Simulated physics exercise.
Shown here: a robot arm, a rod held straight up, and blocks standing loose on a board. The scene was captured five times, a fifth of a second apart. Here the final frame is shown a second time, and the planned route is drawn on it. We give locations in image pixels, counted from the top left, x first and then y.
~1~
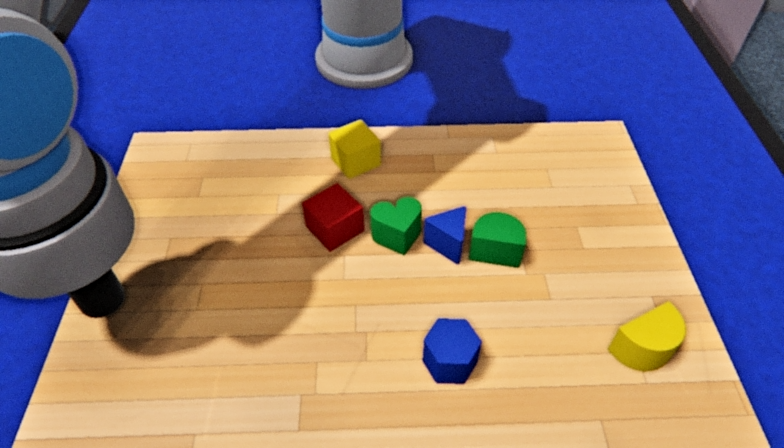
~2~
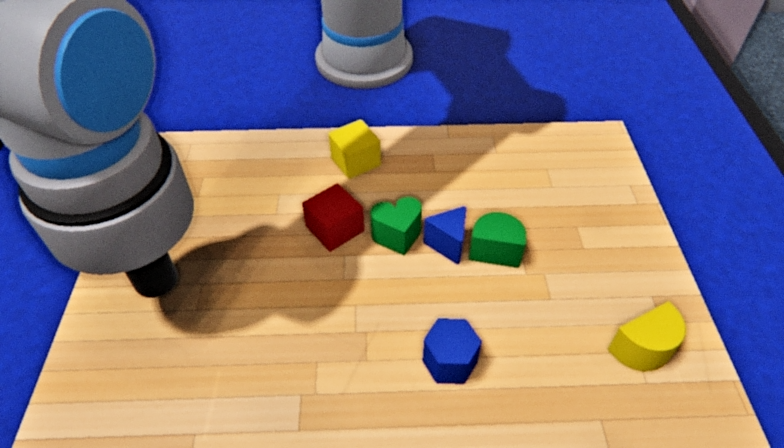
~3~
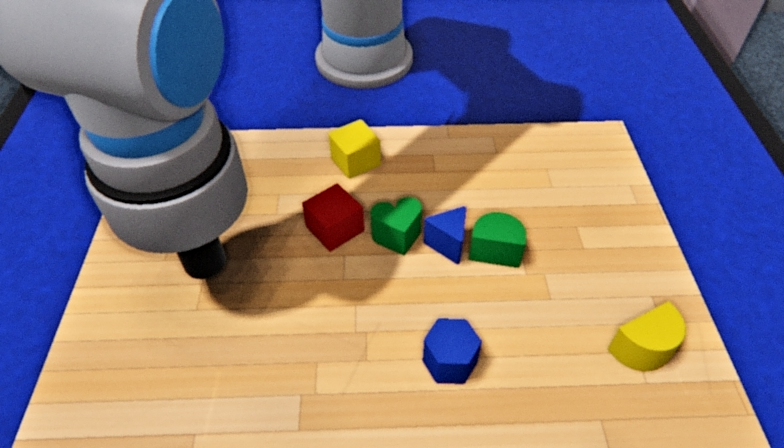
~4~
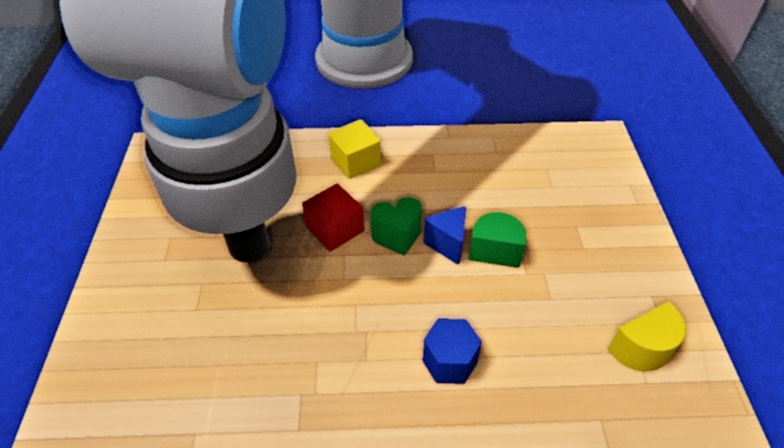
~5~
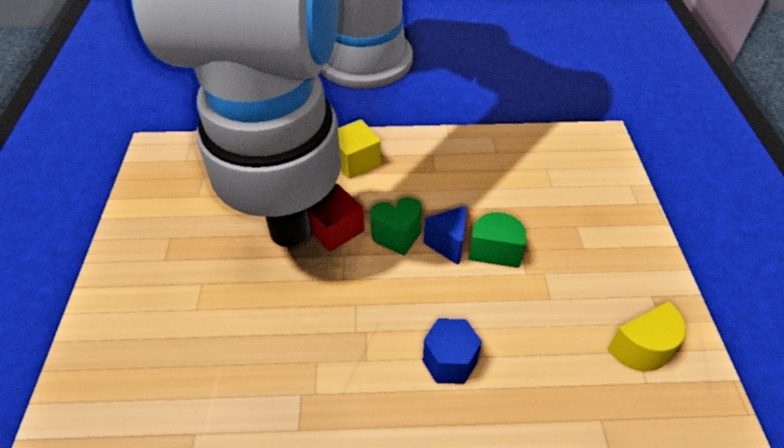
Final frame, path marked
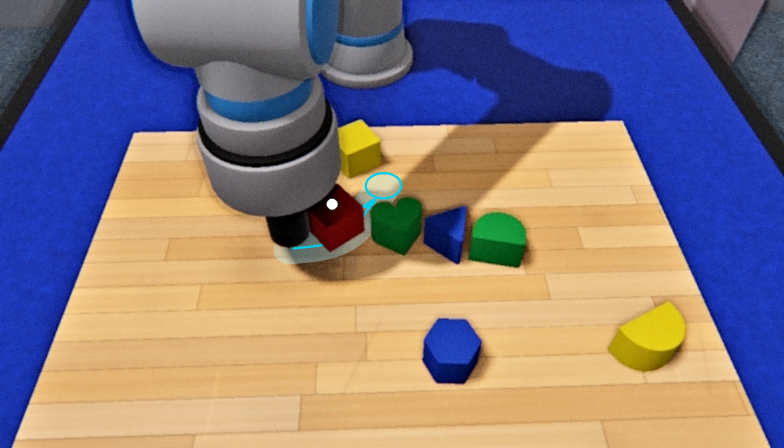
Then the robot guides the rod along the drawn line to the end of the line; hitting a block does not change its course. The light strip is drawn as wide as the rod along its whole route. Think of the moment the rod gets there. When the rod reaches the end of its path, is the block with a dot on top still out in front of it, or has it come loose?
My answer is that the block with a dot on top is still ahead.
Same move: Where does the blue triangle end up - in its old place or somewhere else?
The block in question stays where it was by the end.
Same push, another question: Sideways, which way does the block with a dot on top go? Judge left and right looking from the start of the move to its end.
It will end up to the left.
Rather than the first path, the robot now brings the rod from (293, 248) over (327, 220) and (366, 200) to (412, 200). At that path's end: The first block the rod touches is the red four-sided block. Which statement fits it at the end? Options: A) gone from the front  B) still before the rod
It's B.
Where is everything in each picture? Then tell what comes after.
In the first frame, rod tip (104, 301); block tops, red four-sided block (332, 204); green heart-shaped block (398, 212); blue triangle (451, 221).
In the second frame, rod (157, 282); blocks unchanged.
In the third frame, rod (206, 264); blocks unchanged.
In the fourth frame, rod (250, 248); blocks unchanged.
In the fifth frame, rod (290, 234); red four-sided block (332, 204); green heart-shaped block (398, 212); blue triangle (451, 221).
Path on the board, from (293, 248) through (338, 240) and (365, 214) to (384, 185); the dot is on the red four-sided block.
What follows on the original path. One third of the way, rod (336, 225); red four-sided block (361, 190), turned 15° anticlockwise.
Two thirds of the way, rod (364, 199); red four-sided block (384, 164), turned 20° anticlockwise.
At the end, rod (383, 170); red four-sided block (404, 139), turned 20° anticlockwise; green heart-shaped block in place; blue triangle in place.
